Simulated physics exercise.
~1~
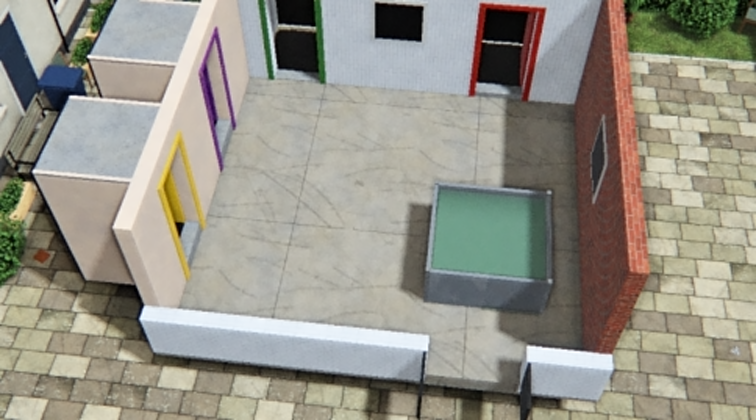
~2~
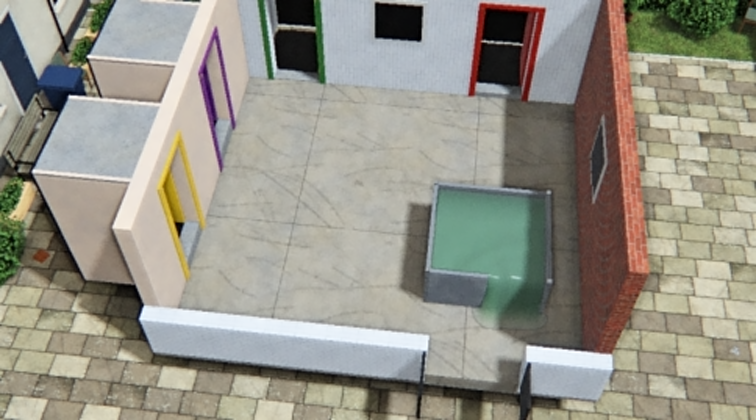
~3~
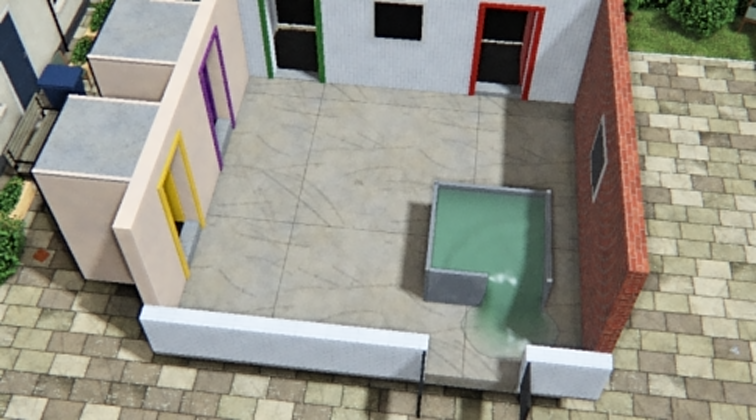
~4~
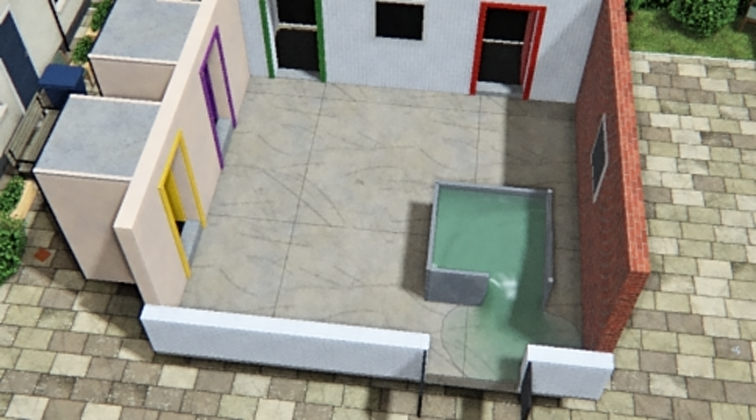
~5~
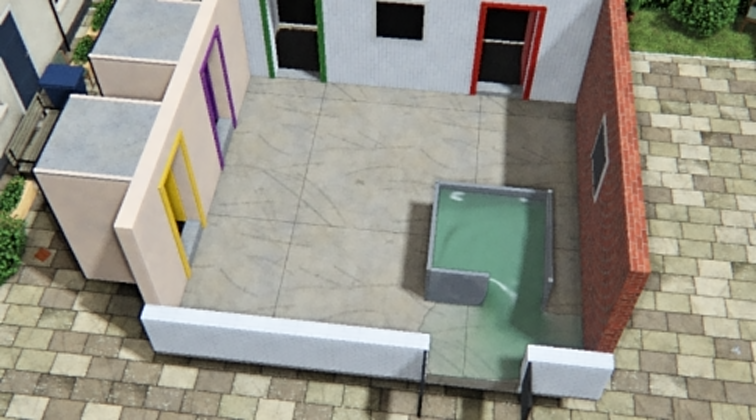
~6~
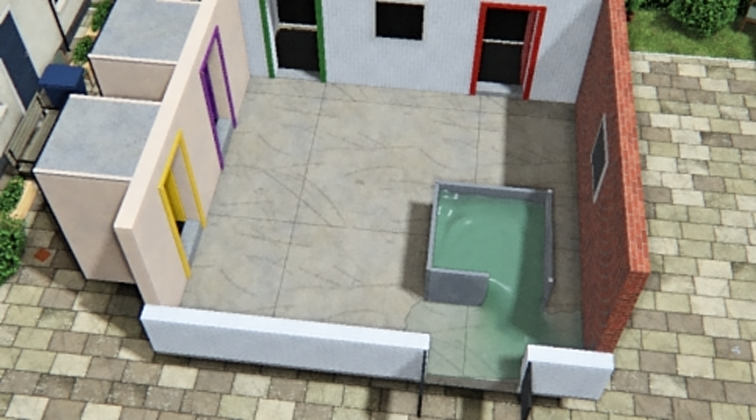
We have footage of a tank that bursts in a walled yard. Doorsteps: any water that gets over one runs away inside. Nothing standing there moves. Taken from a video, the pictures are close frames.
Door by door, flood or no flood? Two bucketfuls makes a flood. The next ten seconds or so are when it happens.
In order: The purple door never tops two buckets; the yellow door never tops two buckets; the red door never tops two buckets; the green door never tops two buckets.
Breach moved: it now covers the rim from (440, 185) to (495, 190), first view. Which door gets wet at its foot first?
It's the red one.
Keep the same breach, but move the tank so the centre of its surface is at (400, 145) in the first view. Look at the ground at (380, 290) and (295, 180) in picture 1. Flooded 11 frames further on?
The first spot is swamped, the second spared.
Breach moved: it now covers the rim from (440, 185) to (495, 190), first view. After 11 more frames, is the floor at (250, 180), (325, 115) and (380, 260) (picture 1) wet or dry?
The first spot is spared, the second soaked and the third spared.
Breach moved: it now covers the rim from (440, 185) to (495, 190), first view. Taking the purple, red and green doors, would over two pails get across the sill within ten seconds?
Purple door stays under, red door is over, green door passes that mark.
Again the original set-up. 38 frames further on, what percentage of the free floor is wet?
I reckon 40 per cent or so.
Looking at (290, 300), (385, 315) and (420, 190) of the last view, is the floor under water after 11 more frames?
In turn: Free of water, no water, not flooded.
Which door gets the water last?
That would be the door marked yellow.
A moment on, water covers 10 % of the floor; the purple door not reached, the yellow door not reached, the red door not reached, the green door not reached.
Next, water covers 15 % of the floor; the purple door not reached, the yellow door not reached, the red door not reached, the green door not reached.
Then, water covers 20 % of the floor; the purple door not reached, the yellow door not reached, the red door wet at the sill, nothing in, the green door not reached.
Later, water covers 40 % of the floor; the purple door not reached, the yellow door not reached, the red door wet at the sill, nothing in, the green door wet at the sill, nothing in.
In the end, water covers 70 % of the floor; the purple door wet at the sill, nothing in, the yellow door wet at the sill, nothing in, the red door wet at the sill, nothing in, the green door wet at the sill, nothing in.
